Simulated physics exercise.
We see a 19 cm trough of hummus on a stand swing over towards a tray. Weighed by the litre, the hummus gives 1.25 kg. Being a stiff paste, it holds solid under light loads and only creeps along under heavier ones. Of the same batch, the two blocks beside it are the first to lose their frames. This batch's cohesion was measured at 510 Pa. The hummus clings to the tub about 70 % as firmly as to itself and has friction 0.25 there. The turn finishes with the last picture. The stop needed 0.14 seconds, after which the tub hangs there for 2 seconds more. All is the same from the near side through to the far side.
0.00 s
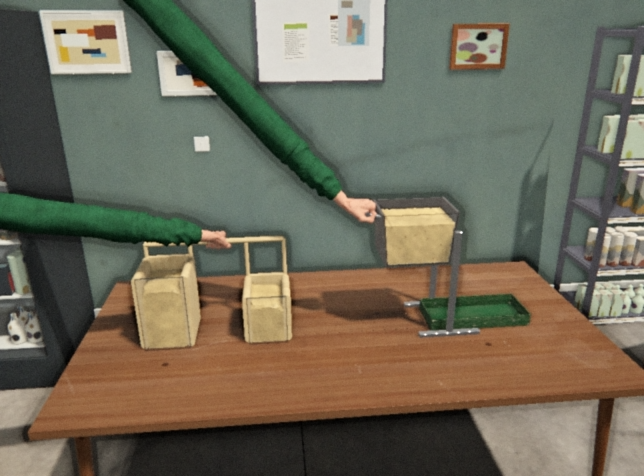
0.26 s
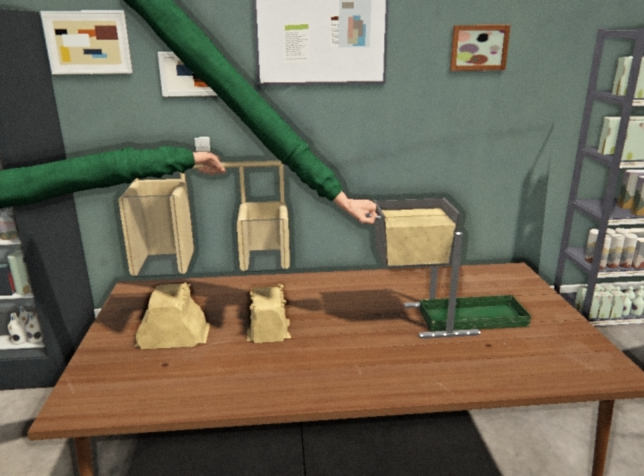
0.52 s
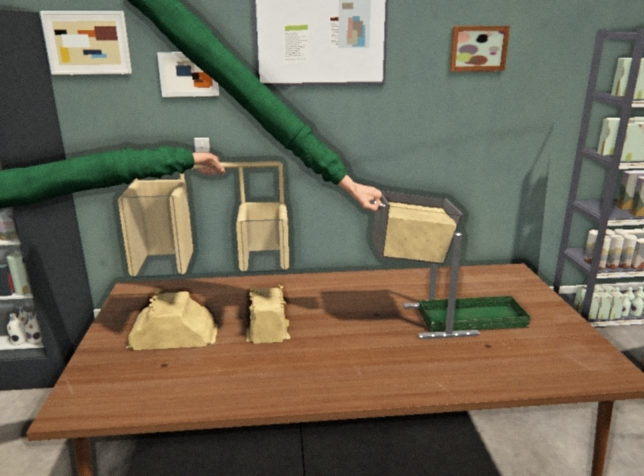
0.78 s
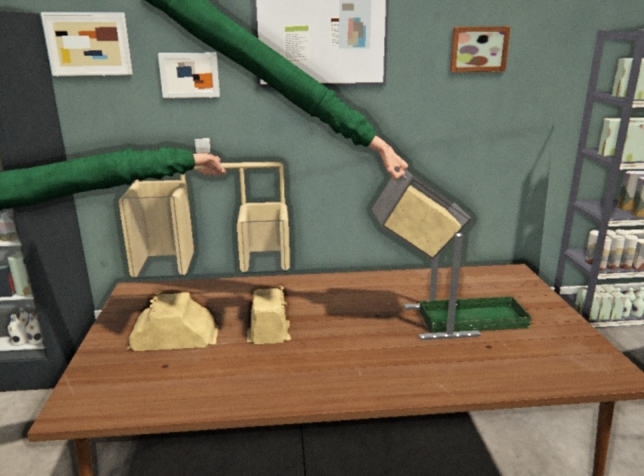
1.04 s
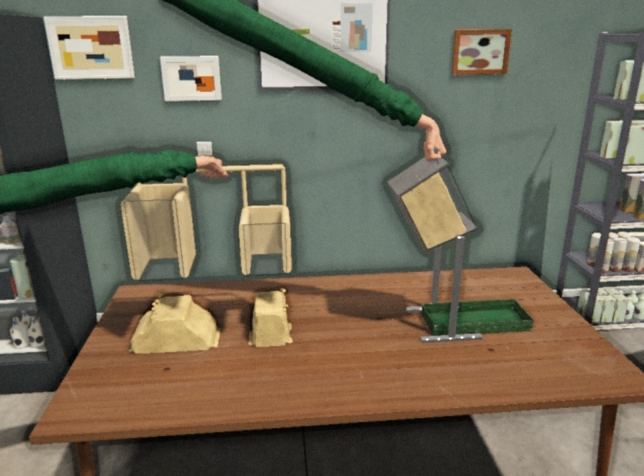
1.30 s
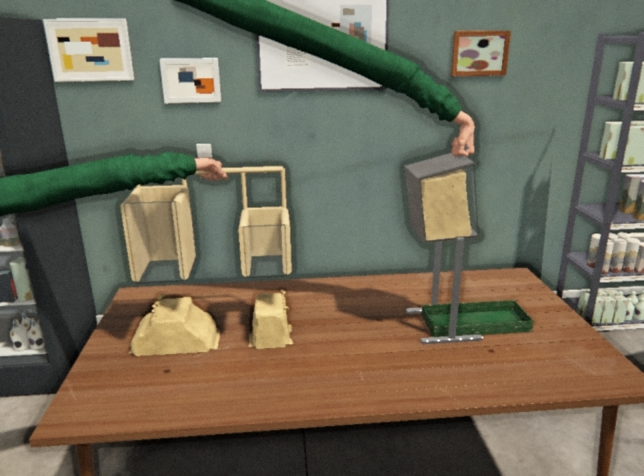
In the video, a green-sleeved arm lifts two joined molds off two tan blocks, which sag, the left one more; then another green-sleeved hand swings a gray trough of tan paste up and rightward on its stand.
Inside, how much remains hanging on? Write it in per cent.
Some 58 percent remains.
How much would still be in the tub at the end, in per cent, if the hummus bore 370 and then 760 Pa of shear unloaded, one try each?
The two runs give near 45 % and near 100 % respectively.
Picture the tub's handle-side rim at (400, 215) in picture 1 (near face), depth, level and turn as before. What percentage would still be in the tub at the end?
100 %.
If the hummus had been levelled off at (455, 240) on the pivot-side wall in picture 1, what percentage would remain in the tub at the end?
Around 100 per cent.
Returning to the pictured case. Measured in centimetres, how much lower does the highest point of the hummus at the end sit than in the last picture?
About 12 cm.
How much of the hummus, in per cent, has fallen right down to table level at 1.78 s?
Roughly 0 per cent.
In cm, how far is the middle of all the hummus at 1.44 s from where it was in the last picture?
Shift: Some 3 cm.
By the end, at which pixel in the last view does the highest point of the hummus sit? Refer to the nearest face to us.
Somewhere near (440, 207) in the last view.
By 1.44 s, the tub is at 81 degrees and holds 99 %.
By 1.61 s, the tub is at 81 degrees and holds 80 %.
By 1.78 s, the tub is at 81 degrees and holds 63 %.
By 1.95 s, the tub is at 81 degrees and holds 58 %.
By 3.30 s, at the end, the tub is at 81 degrees and holds 58 %.
